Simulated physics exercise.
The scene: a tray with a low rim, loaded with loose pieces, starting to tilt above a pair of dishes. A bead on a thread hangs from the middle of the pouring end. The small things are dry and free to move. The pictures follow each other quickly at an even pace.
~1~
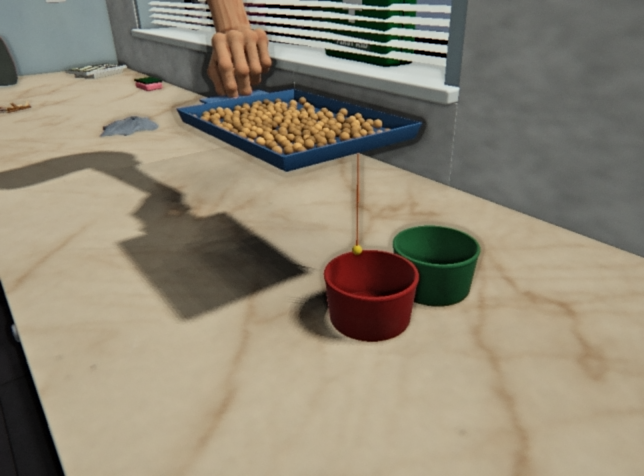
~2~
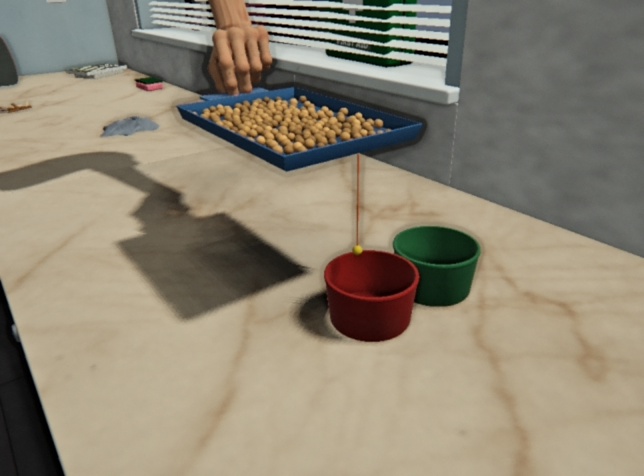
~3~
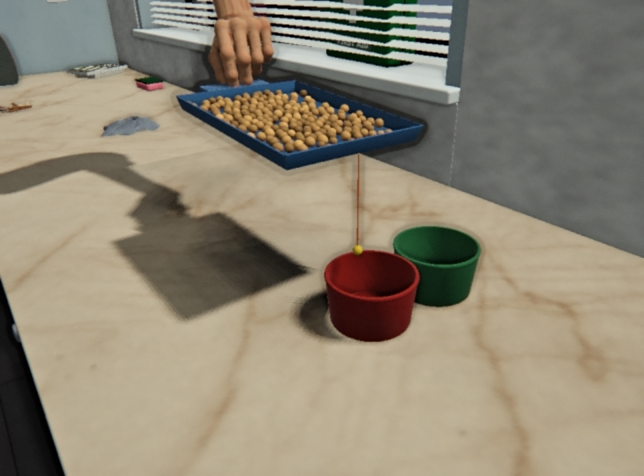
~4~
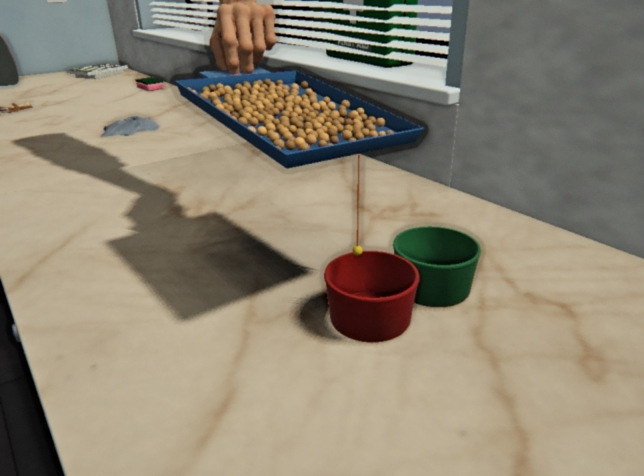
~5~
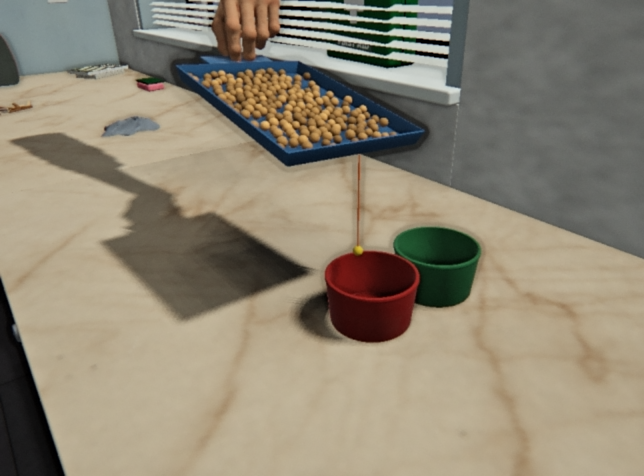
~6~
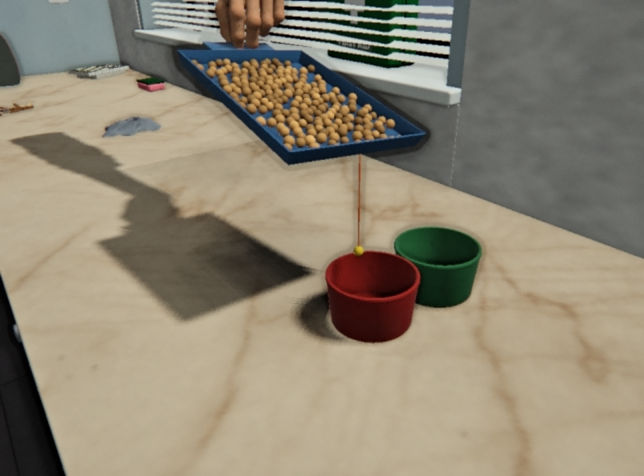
A hand raises the back of a blue tray, and the round wooden beads shift forward.
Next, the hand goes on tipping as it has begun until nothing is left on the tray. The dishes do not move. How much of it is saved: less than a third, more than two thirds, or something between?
The two hold over two thirds of the load.
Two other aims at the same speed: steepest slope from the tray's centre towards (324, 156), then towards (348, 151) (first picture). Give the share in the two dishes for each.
First some 30, then 50 per cent.
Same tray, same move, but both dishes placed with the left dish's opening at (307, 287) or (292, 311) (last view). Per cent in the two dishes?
About 30 and 20 per cent.
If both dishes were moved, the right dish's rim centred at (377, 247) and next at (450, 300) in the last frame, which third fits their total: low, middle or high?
At the first place under a third, at the second below one third.
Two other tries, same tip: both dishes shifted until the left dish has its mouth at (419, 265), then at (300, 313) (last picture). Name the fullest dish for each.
First the dish on the left, then the right dish.
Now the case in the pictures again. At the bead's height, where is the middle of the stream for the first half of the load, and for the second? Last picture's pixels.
Around (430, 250) and then (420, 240).
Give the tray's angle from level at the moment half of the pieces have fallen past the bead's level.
At some 80 degrees.
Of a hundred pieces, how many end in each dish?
Left dish: 30 %, right dish: 60 %.
Soon, tray tipped steeply; most on the tray; a small part in the left dish; a small part in the right dish; a stray few outside both; a small part in the air.
A while on, tray tipped past a quarter turn; a stray few on the tray; about a quarter in the left dish; about half in the right dish; a small part outside both; a small part in the air.
Towards the end, tray tipped past a quarter turn; about a third in the left dish; about half in the right dish; a small part outside both.
Finally, tray tipped past a quarter turn; about a third in the left dish; about half in the right dish; a small part outside both.
